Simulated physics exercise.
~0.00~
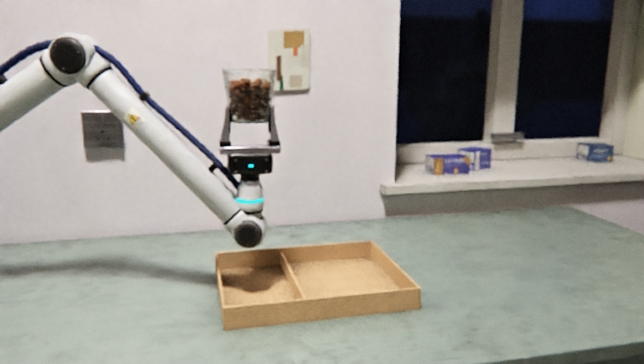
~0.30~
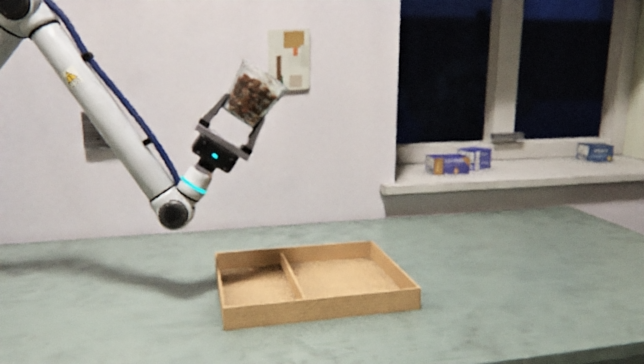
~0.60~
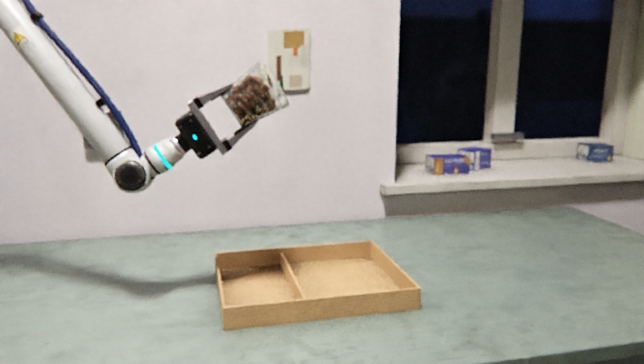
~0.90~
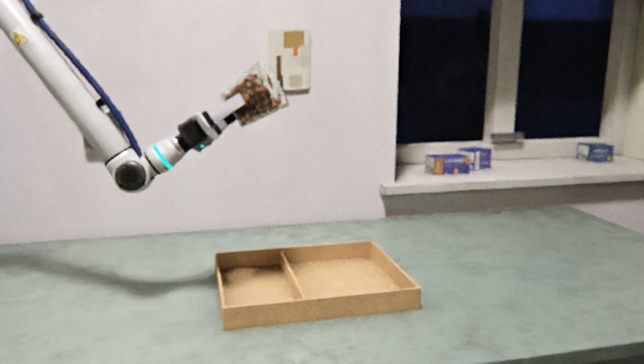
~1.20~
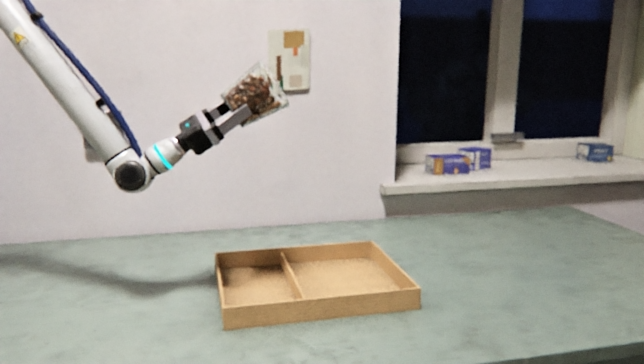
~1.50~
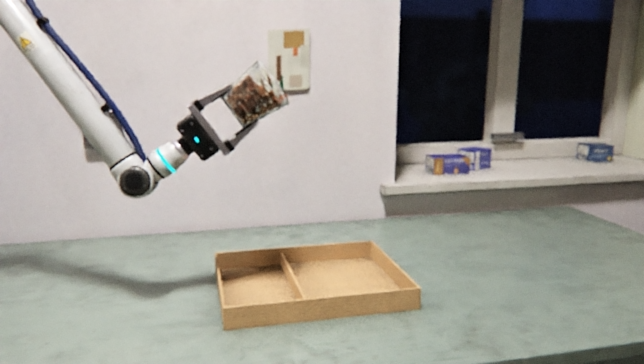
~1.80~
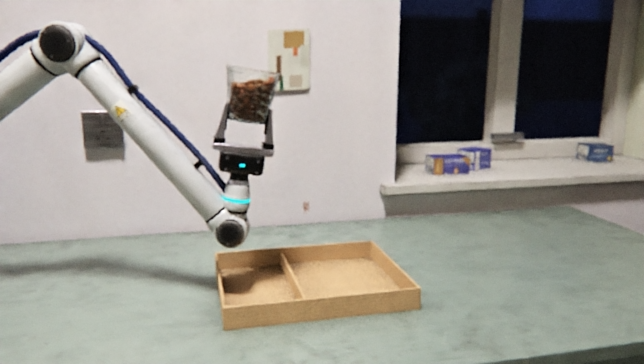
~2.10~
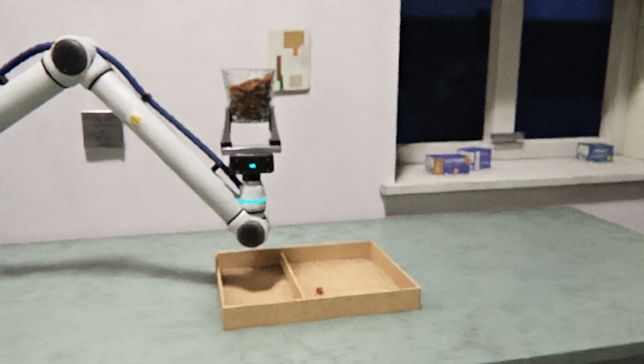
To begin with, a white robot arm holds a clear beaker of brown pellets upright above a shallow, divided cardboard-coloured tray on a greenish table. The arm swings back to the left and tips the beaker toward the right, leaning it well over. Holding that tilt, the gripper rolls around the beaker's axis, and the pellets shift inside but stay in. The arm then swings back and raises the beaker toward upright, as a lone pellet drops toward the tray. Finally the beaker stands upright, still full, with one pellet lying in the tray's right-hand part.
